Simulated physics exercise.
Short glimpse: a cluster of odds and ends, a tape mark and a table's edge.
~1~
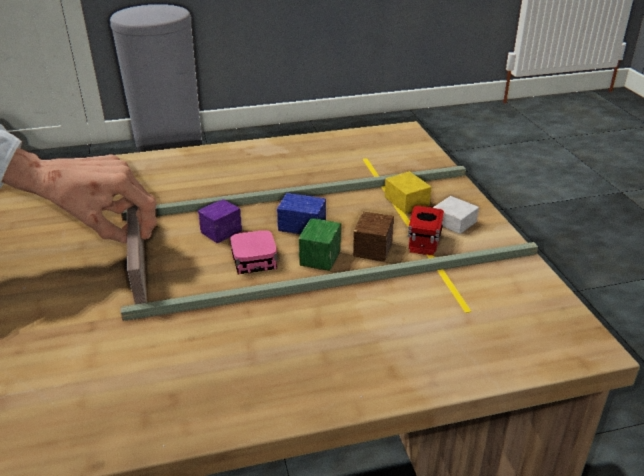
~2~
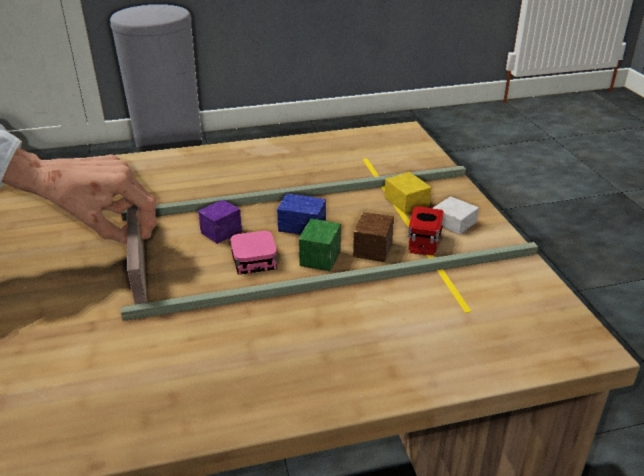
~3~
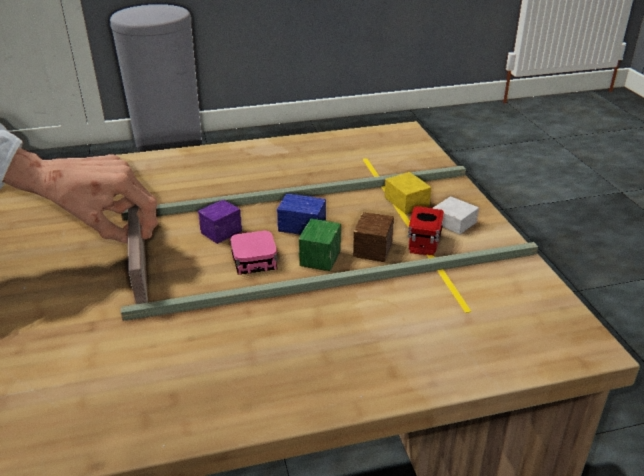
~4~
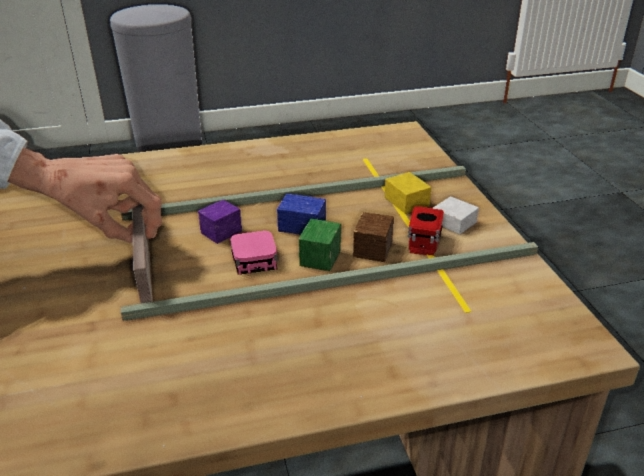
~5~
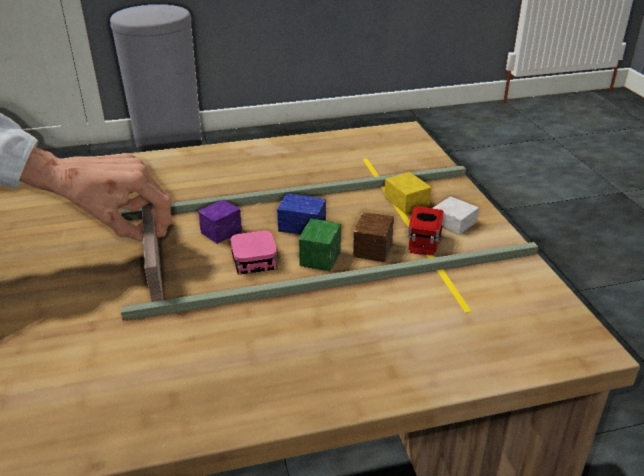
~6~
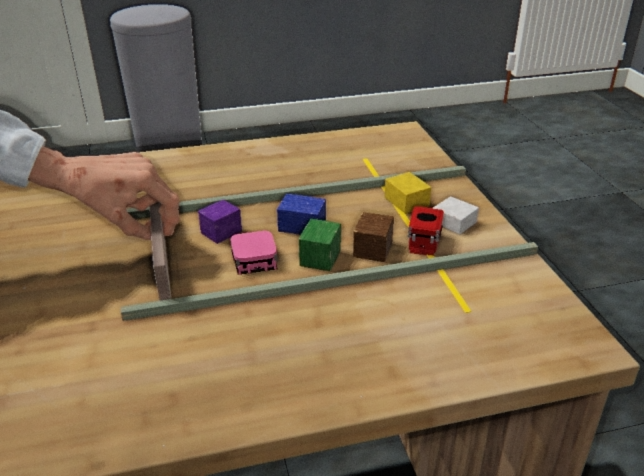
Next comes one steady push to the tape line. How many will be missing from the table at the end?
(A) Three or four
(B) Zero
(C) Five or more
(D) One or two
One or two.
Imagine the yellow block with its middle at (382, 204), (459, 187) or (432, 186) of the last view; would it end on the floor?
Result for the yellow block, in order - saved; saved; saved.
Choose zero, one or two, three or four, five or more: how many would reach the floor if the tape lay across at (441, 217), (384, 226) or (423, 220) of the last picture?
Lab note - fallen per tape, in order: Three or four / no fall at all / either three or four.
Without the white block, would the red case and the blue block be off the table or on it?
The red case ends up below while the blue block stays up top.
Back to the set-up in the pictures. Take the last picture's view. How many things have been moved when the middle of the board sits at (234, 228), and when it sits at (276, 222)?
2, then 5.
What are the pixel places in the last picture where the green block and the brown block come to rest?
Green block: About (473, 222); brown block: About (499, 216).
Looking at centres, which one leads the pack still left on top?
It would be the yellow block, I'd say.
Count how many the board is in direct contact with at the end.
Tally at the end: 2.
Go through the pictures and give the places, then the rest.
White block (455, 215); yellow block (407, 192); red case (426, 230); board (136, 241); tape (408, 222), in the first picture.
Yellow block (407, 193); brown block (374, 237), in the second picture.
Red case (425, 230); pink case (254, 253), in the third picture.
White block (455, 215); board (142, 241), in the fourth picture.
Yellow block (407, 193); blue block (302, 215), in the fifth picture.
White block (455, 215); yellow block (407, 193); red case (425, 230); board (159, 238); tape (408, 222), in the sixth picture.
Early on, none off yet; white block at rest near (455, 215); yellow block at rest near (407, 193); red case at rest near (425, 230).
Finally, the number that fall off is one or two; lost, red case and white block.
